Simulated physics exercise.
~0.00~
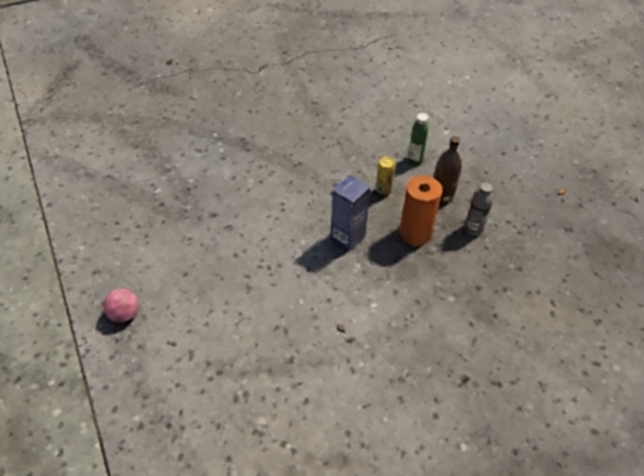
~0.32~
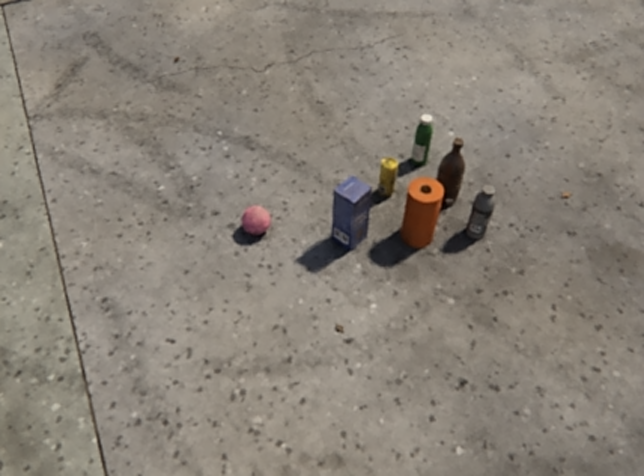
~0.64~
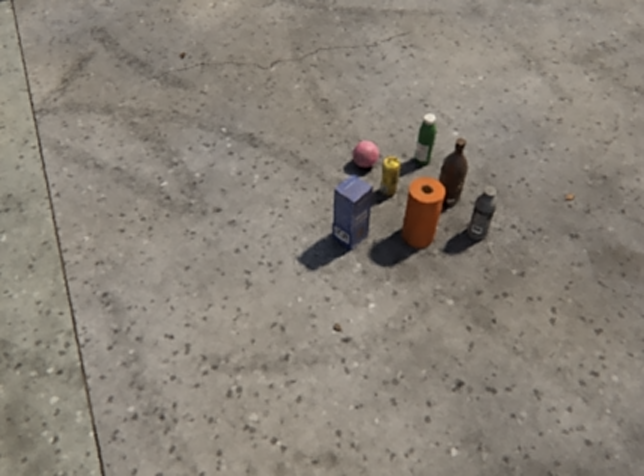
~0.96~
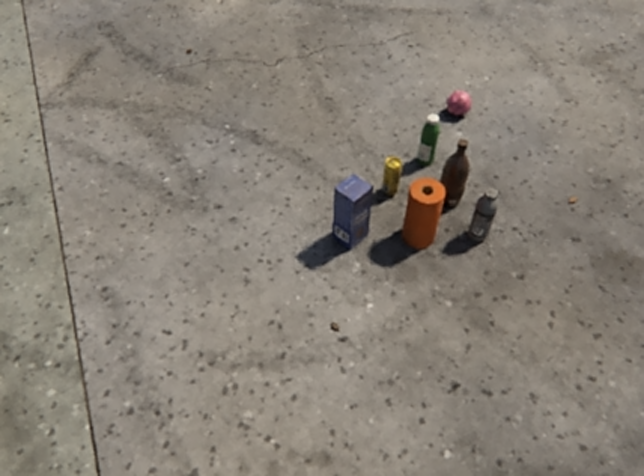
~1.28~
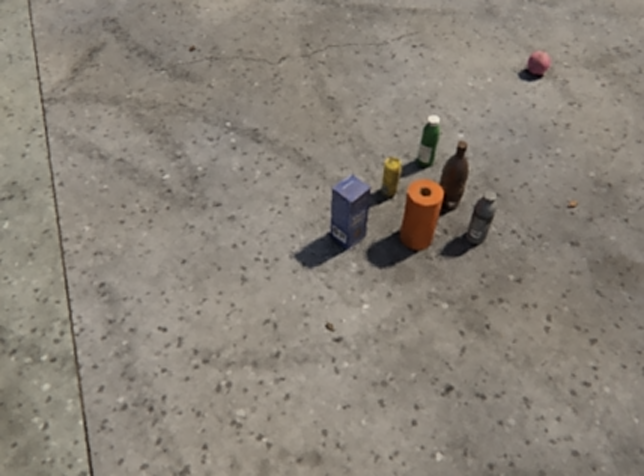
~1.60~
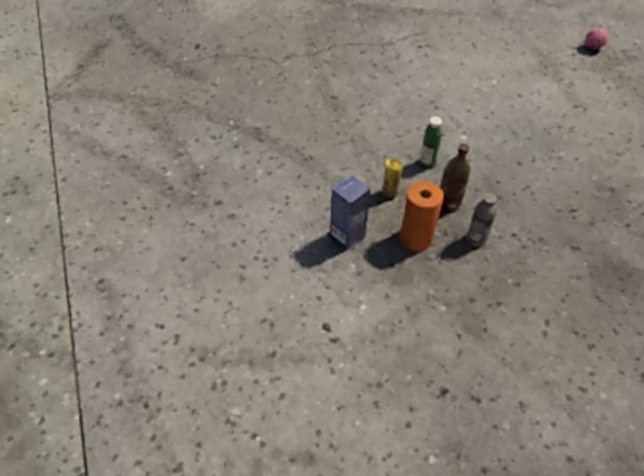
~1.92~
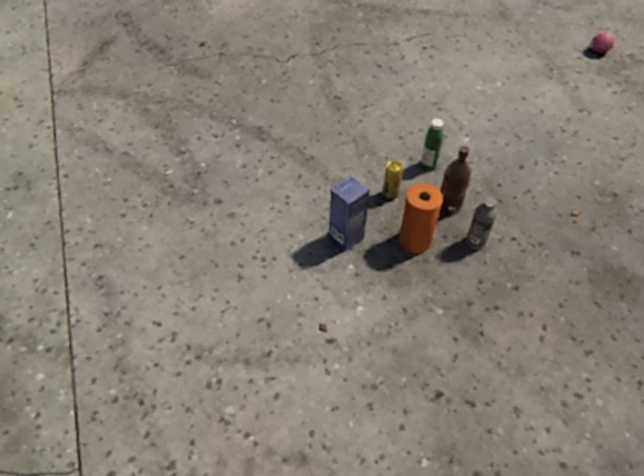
A speckled grey concrete floor with dark smudges and a straight seam along the left is seen from above at an angle. Just right of centre stands a loose cluster of a blue carton, an orange roll, a small yellow can, and green, brown and grey bottles, while a pink ball lies off to the left. The ball rolls right and away toward the group, passes behind the carton and the can, then continues beyond the green bottle without knocking anything over. It rolls on toward the upper right and barely shifts at the last, near the edge, with the whole cluster still upright.
